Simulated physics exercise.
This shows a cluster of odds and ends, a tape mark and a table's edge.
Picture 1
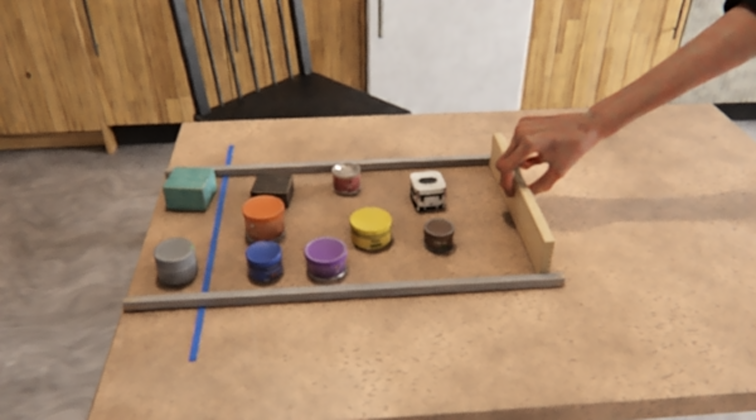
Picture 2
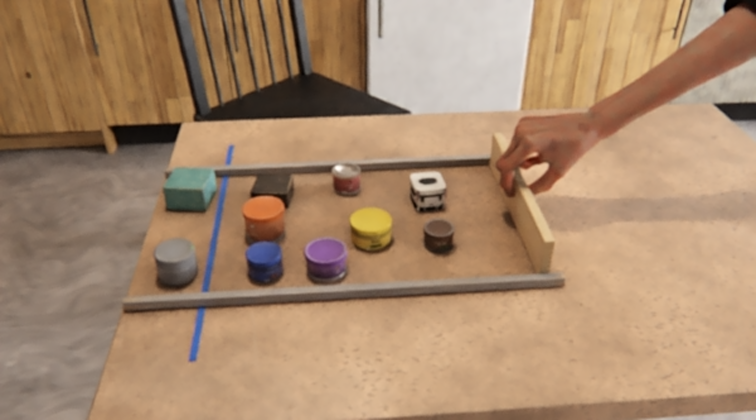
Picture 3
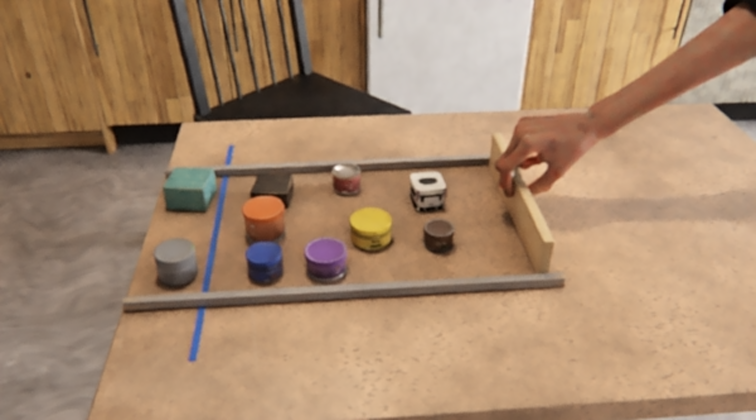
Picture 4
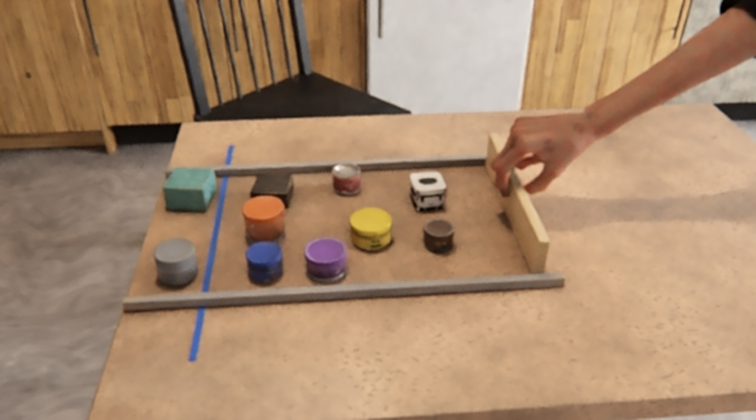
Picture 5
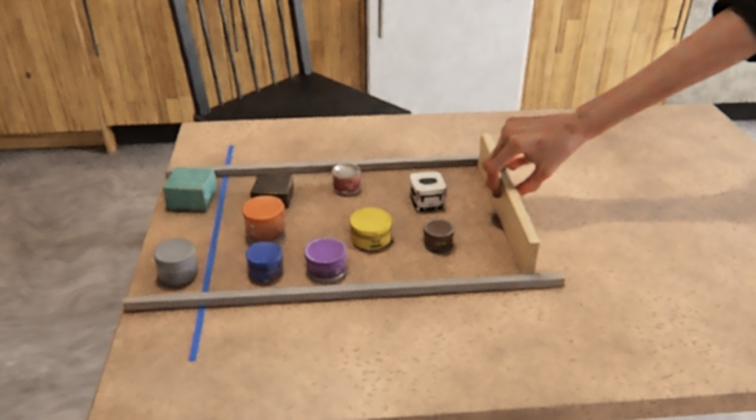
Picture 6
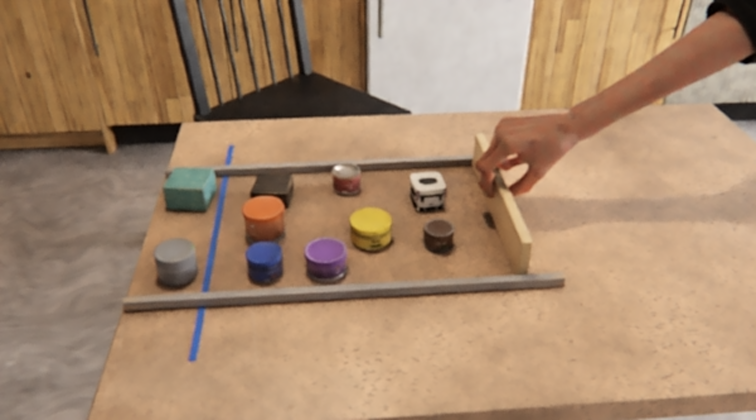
A hand holding a wooden board upright between two grey rails stays nearly still at first, then slides it slightly left across the tabletop, while the colourful pots, blocks and lid beside the blue tape line remain in place.
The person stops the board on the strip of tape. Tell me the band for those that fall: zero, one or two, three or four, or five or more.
Outcome: The number that fall off is one or two.
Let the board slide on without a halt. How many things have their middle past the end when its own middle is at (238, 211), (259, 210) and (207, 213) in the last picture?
Place by place, 1, 0 and 2.
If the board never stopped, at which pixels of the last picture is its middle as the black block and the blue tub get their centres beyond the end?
Its middle is around (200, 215) and around (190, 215).
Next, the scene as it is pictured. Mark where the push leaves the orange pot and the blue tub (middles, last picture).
The orange pot stops around (164, 214); the blue tub around (160, 261).
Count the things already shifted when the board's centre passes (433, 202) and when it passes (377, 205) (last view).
2 and 3.
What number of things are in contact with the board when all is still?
It touches 5.
A little later, none off yet; turquoise block at rest near (190, 189); grey lid at rest near (176, 262); orange pot at rest near (264, 220).
When it is over, the number that fall off is one or two; down, grey lid and turquoise block.
